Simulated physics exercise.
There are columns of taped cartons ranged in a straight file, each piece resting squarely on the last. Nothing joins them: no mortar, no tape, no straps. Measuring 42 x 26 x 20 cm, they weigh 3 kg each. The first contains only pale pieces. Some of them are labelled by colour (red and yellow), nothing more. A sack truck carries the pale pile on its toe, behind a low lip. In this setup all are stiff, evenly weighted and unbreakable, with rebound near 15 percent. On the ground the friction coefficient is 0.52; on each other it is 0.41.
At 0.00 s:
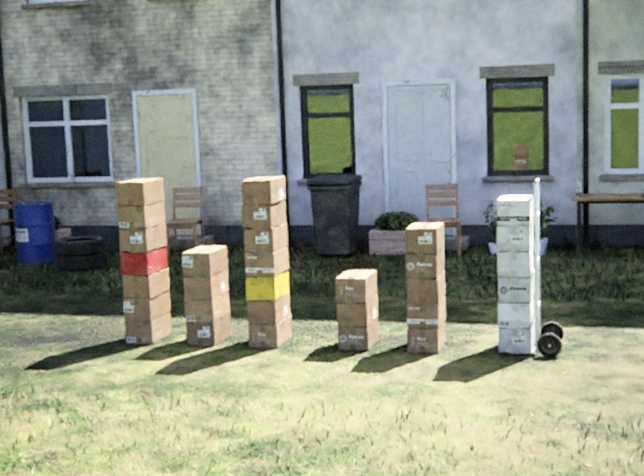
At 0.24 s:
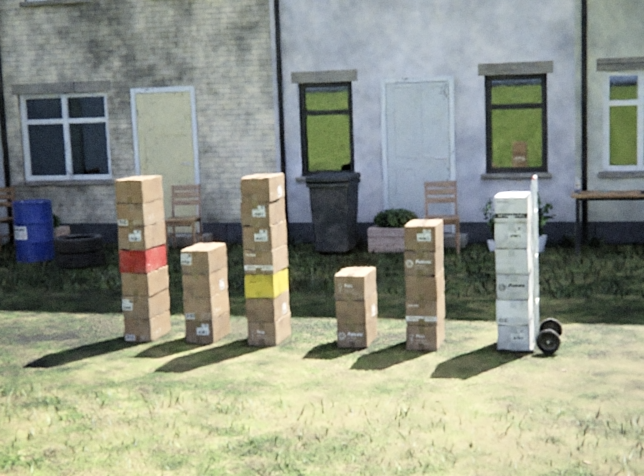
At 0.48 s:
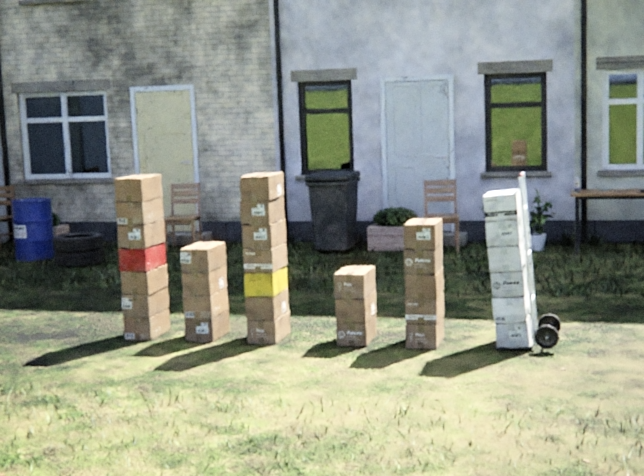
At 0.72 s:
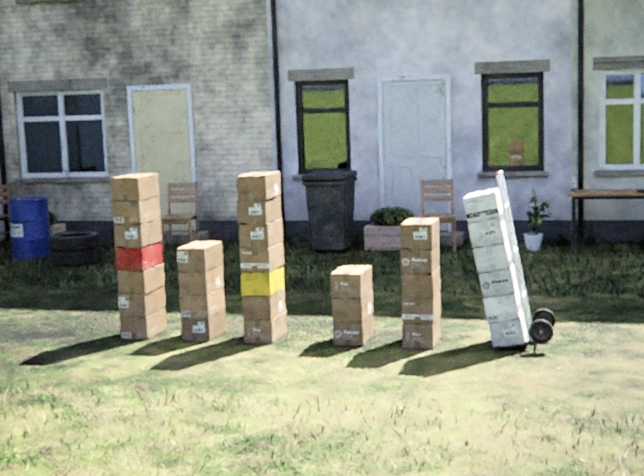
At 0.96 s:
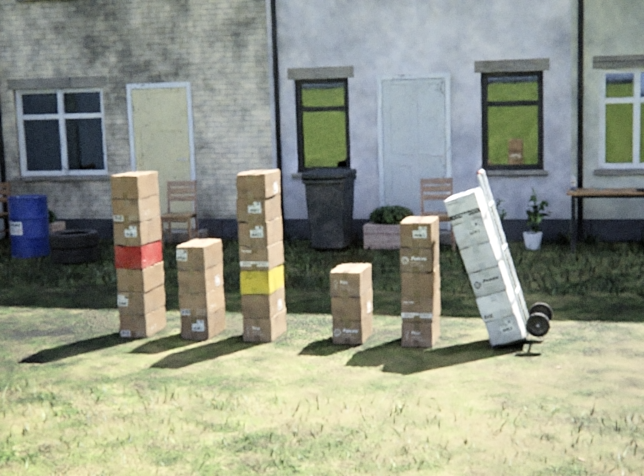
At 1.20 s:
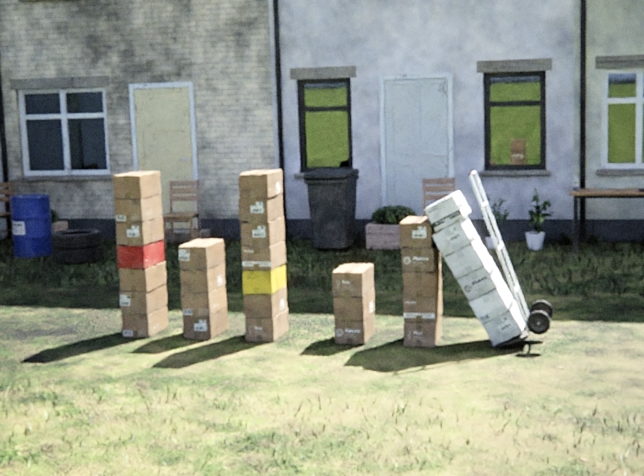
A hand truck carrying a tall white stack of cartons stands upright at the right end of a row on sunlit grass, seen from slightly above, facing terraced houses. Five brown carton columns of differing heights stand to its left, two of them banded red and yellow. The truck tilts steadily left with its stack, whose top leans away from the frame and reaches the nearest brown column, while the view barely shifts.
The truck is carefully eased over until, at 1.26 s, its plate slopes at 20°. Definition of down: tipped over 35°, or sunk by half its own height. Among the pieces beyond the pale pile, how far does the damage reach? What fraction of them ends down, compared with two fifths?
The fraction down is larger than two fifths.
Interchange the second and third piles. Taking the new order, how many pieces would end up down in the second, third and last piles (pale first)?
Down per pile: Second 0, third 0, last 0.
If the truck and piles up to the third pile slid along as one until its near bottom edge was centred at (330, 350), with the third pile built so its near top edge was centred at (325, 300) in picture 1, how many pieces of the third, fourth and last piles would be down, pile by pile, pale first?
Counts down - third: 0; fourth: 0; last: 0.
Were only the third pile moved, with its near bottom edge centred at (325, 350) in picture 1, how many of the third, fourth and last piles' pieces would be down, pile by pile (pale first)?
Third 0, fourth 0, last 0 down.
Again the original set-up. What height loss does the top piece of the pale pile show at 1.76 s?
Roughly 20 cm lower.
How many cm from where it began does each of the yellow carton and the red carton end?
Moved: Yellow 50, red 110.
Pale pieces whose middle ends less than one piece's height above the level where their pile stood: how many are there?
Pale pieces: 2.
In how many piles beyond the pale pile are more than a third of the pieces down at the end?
Counted up, you get 5.
By 1.76 s, 6 of the pale pile down; none of the 26 other cartons down, 5 disturbed.
By 2.52 s, 6 of the pale pile down; 7 of the 26 other cartons down; yellow carton moved 7 cm.
By 4.26 s, 6 of the pale pile down; 13 of the 26 other cartons down; yellow carton tilted 43°, 17 cm lower; red carton tilted 19°.
By 4.84 s, 6 of the pale pile down; 24 of the 26 other cartons down; red carton on its side; yellow carton tilted 56°, 21 cm lower.
When it is over (6.4 s), 6 of the pale pile down; 24 of the 26 other cartons down; red carton on its side; yellow carton tilted 56°, 21 cm lower. That is 92 per cent. In pixels of the last frame, middles, red carton near (47, 315), yellow carton near (218, 301).
